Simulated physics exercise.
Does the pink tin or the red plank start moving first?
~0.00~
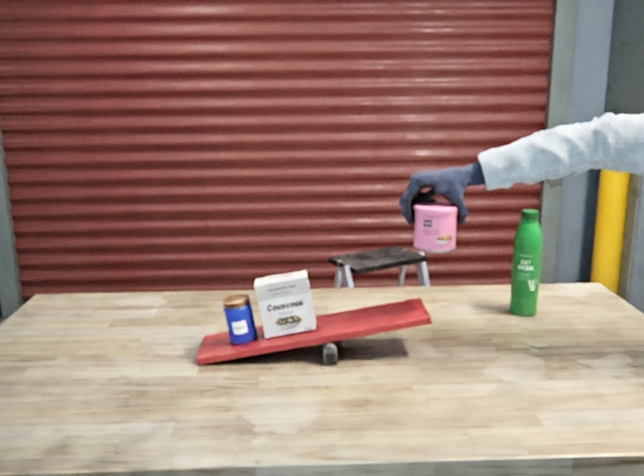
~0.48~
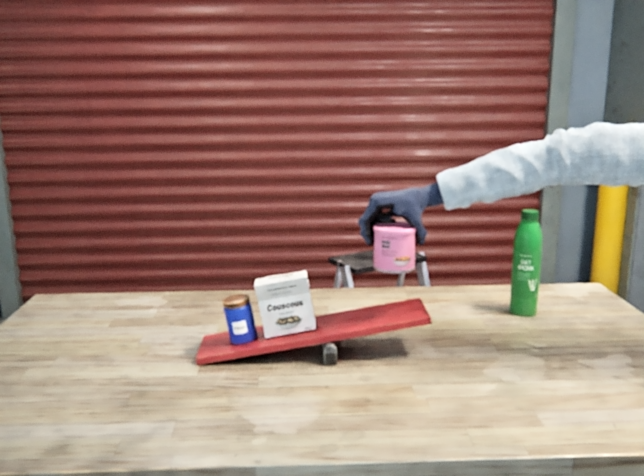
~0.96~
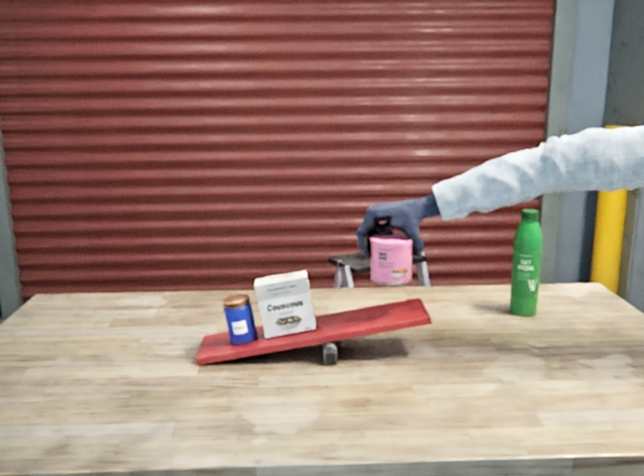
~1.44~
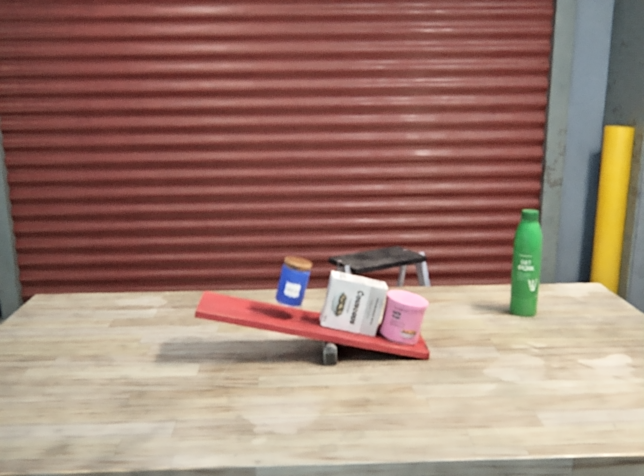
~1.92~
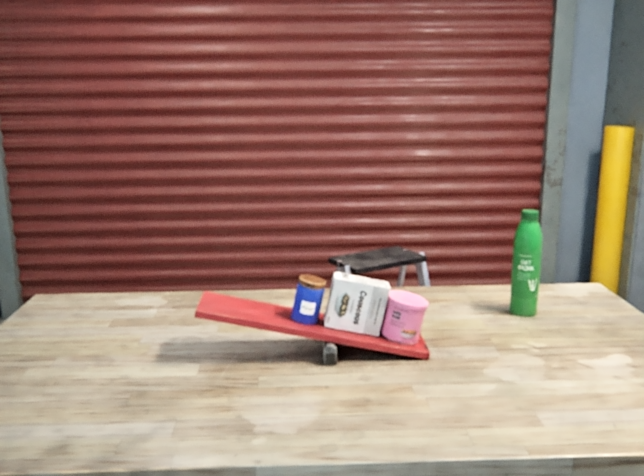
The pink tin moves first, carried left and down by the hand while the red plank is still. The plank is only seen tipped the other way later, once the tin is on it.
